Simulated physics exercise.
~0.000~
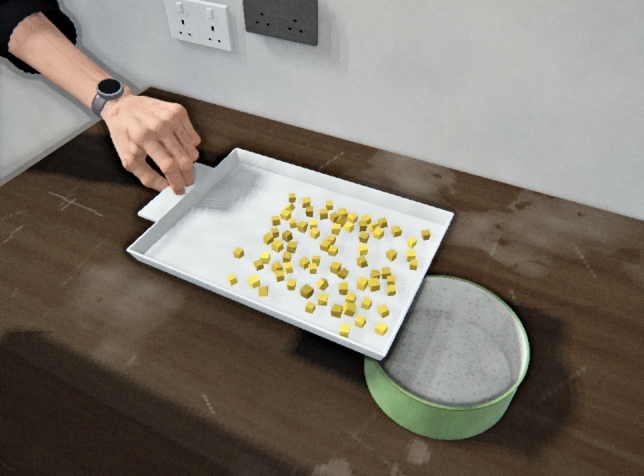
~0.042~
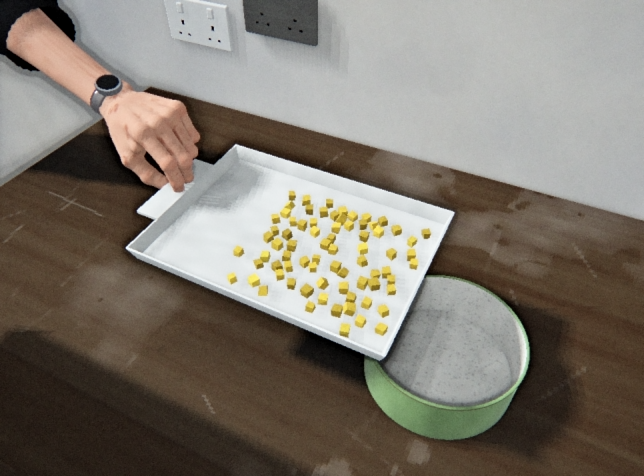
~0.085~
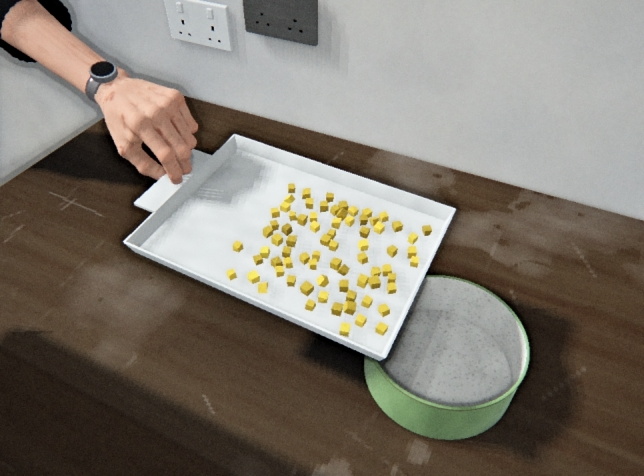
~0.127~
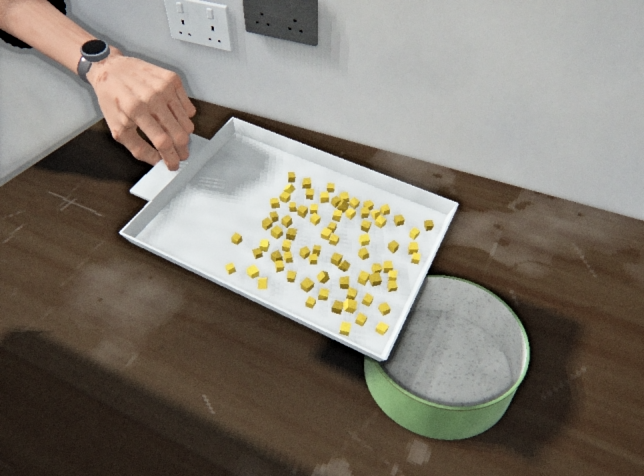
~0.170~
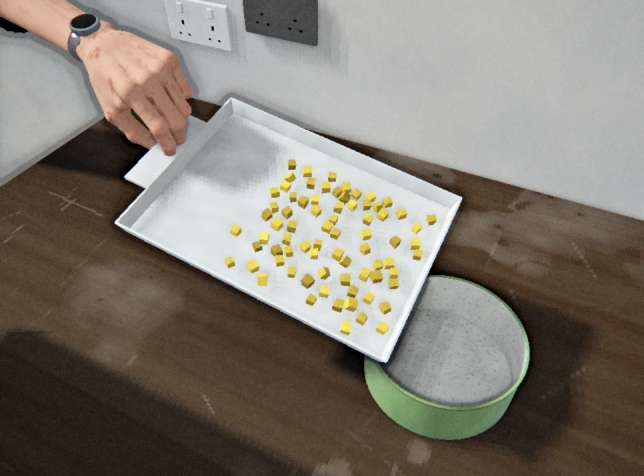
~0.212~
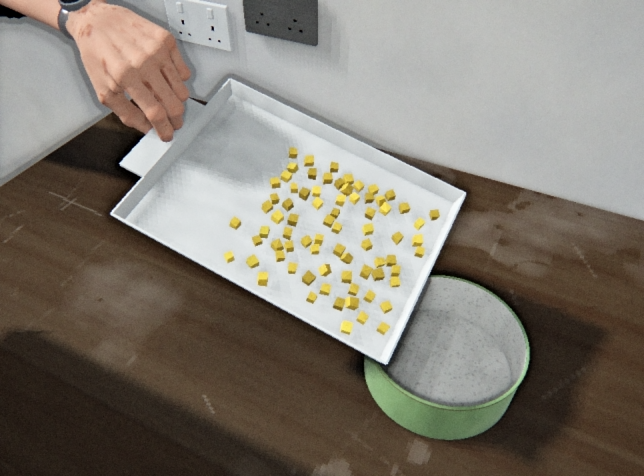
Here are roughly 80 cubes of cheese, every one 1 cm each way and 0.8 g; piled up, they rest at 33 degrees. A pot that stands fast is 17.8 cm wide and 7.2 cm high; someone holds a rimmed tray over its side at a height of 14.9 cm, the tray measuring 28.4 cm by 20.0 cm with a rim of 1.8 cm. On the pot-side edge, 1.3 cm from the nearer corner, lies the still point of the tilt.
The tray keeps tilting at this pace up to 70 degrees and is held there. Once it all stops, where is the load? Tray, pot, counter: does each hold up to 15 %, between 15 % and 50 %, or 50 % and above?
Left on the tray: Between 15 % and 50 %; pot: Up to 15 %; counter: 50 % and above.
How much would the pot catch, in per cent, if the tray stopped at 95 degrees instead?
In that case it comes to about 0 in a hundred.
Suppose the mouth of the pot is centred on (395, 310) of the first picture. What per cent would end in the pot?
Roughly 0 percent would end up there.
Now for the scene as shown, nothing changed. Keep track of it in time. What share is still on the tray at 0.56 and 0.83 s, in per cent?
Close to 100 at the first time and 35 at the second.
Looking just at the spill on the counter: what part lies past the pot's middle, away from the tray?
Roughly 80 percent of the spill.
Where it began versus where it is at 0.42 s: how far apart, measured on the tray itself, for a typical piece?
It has moved some 1 cm from its start.
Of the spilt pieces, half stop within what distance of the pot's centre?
About 20 centimetres.
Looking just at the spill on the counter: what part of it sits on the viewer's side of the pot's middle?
Roughly 100 percent of the spill.
After 0.42 s, tilt 45 degrees; the tray holds 100 %, the pot 0 %.
After 0.56 s, tilt 63 degrees; the tray holds 100 %, the pot 0 %.
After 0.83 s, tilt 70 degrees; the tray holds 35 %, the pot 0 %.
At rest (2.2 s), tray 25 %, pot 0 %, counter 75 %.
